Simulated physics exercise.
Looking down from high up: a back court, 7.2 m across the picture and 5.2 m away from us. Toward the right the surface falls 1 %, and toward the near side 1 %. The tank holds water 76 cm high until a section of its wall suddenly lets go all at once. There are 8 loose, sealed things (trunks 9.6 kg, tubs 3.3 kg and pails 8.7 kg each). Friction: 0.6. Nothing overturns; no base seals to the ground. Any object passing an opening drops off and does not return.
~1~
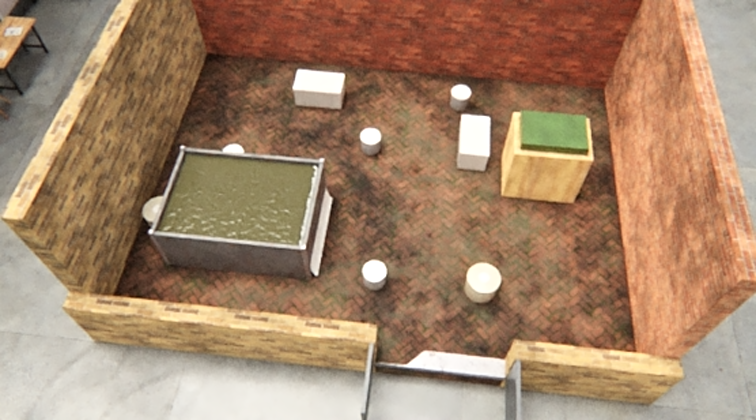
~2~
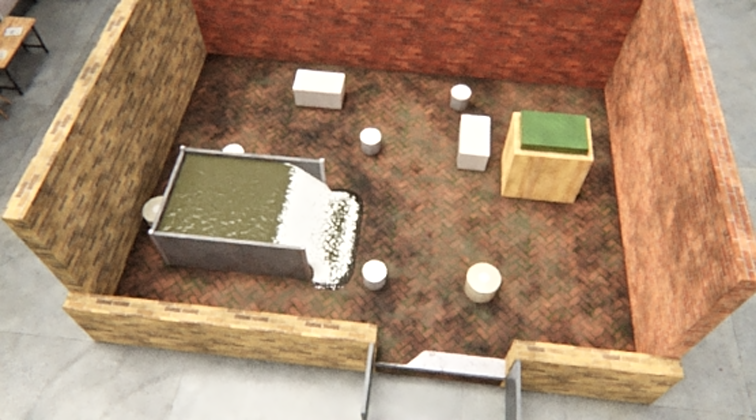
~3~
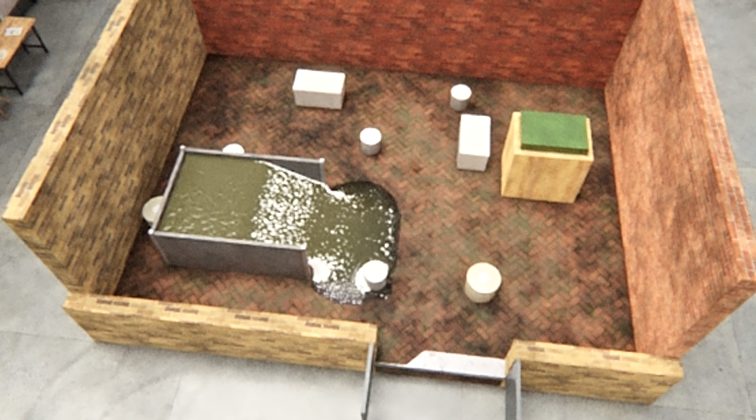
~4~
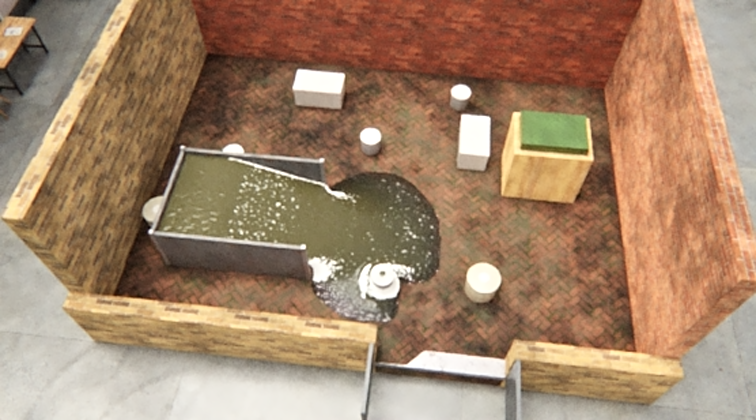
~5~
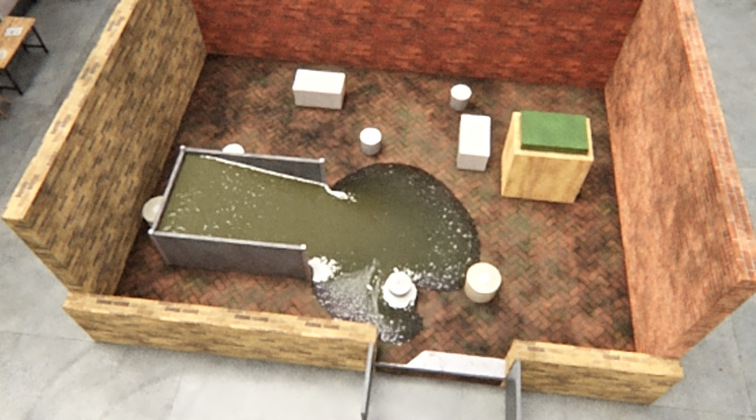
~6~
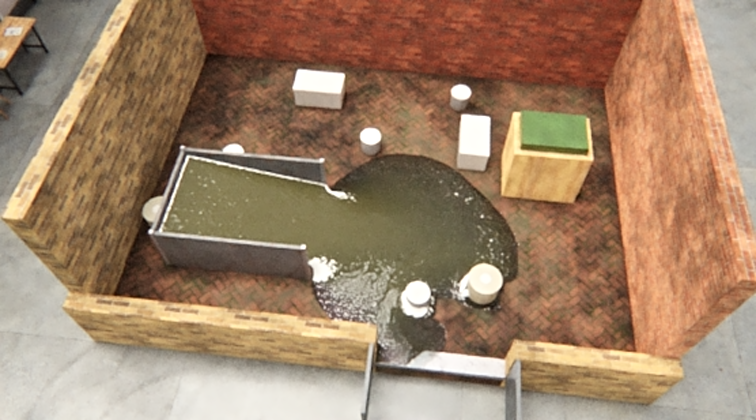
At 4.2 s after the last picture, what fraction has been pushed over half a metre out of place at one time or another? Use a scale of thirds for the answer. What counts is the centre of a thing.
On that scale: One to two thirds.
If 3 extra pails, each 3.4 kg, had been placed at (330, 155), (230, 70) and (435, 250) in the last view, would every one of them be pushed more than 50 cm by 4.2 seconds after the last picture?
First stays inside, second stays inside, third goes beyond.
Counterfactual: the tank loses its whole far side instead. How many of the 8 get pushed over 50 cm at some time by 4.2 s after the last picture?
The count would be 6.
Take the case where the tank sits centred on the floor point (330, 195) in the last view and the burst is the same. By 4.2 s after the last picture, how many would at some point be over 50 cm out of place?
The count would be 2.
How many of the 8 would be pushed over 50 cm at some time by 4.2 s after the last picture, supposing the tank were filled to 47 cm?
That would make 3 of them.
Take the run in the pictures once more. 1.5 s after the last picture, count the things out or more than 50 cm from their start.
I make it 3 by then.
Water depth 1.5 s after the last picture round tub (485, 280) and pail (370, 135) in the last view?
26 and 1 cm.
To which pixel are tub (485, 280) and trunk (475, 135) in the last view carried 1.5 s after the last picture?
About (631, 332) for the first and (516, 103) for the second.
Then, 0.4 s after the last picture 1 of 8 are over 50 cm from their spots; 0 afloat.
Then, 1.5 s after the last picture 3 of 8 are over 50 cm from their spots; 1 afloat.
Then, 2.8 s after the last picture 3 of 8 are over 50 cm from their spots; 3 afloat.
Then, 4.2 s after the last picture 3 of 8 are over 50 cm from their spots, and 3 have been at some point; 2 afloat.
